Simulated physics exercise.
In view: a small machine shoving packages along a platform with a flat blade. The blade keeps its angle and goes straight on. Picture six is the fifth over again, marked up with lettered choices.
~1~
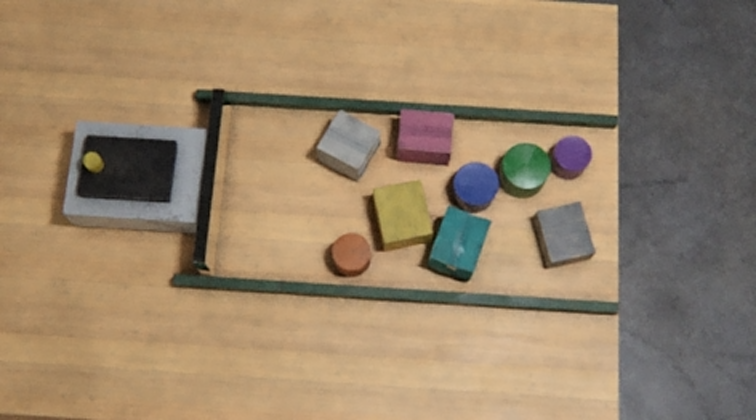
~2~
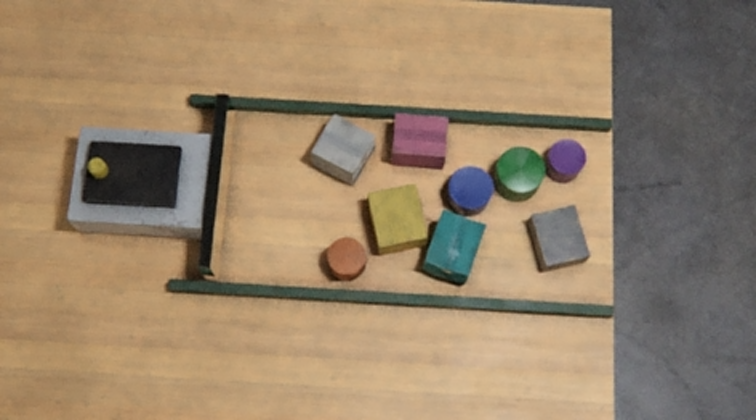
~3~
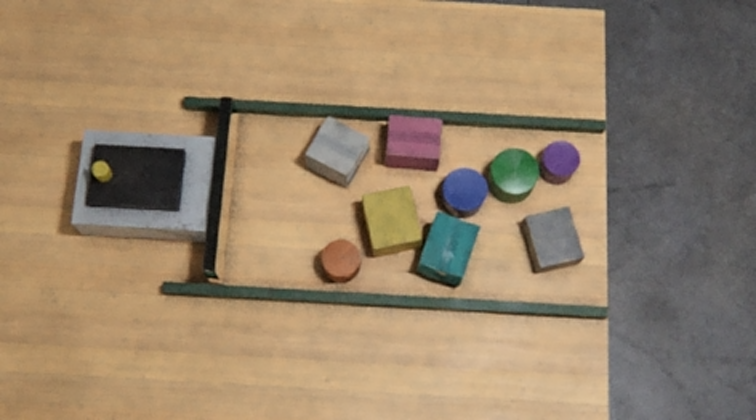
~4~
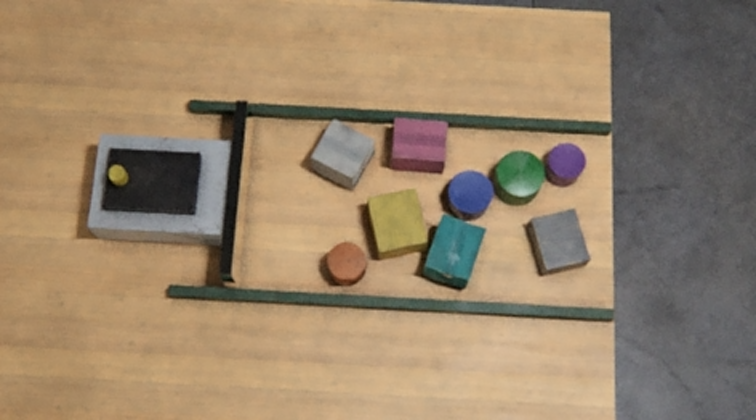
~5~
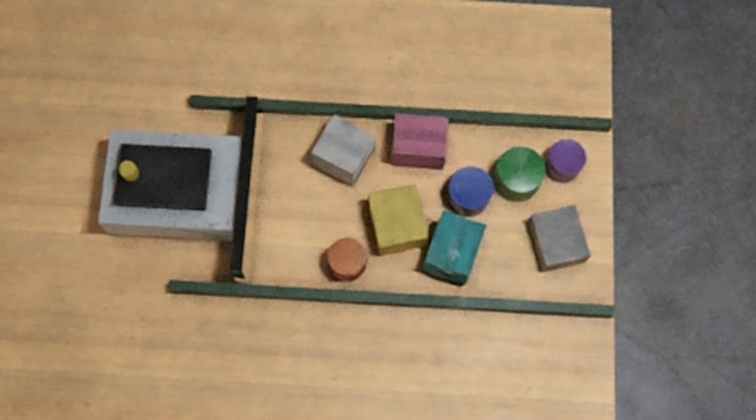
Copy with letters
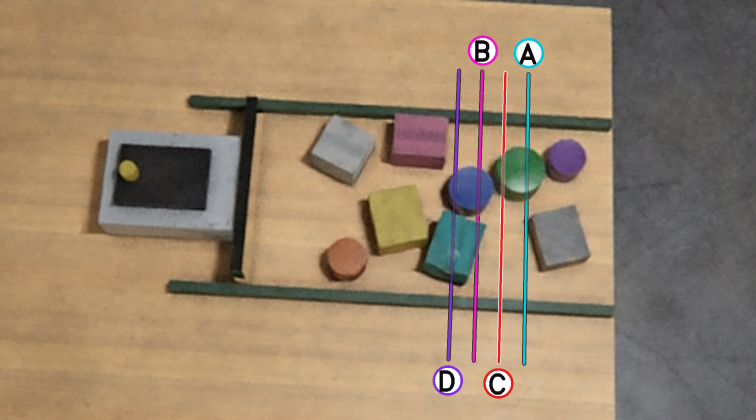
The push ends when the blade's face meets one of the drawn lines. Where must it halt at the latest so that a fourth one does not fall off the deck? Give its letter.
The farthest such stop is A.
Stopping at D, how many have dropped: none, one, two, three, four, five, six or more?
By then, none.
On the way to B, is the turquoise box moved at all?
By then, yes.
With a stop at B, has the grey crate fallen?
No.
On the marked copy, A at (526, 213); B at (478, 210); C at (502, 212); D at (454, 209).
With A. Early on, robot (272, 183); orange canister (368, 261); pink box (431, 143).
Further on, robot (374, 188); purple pail (588, 157); grey crate (567, 243).
At the end, robot (454, 193); green canister over the edge; purple pail over the edge; three fallen.
As for the rest, B is within the limit but short; C is within the limit but short; D is within the limit but short.
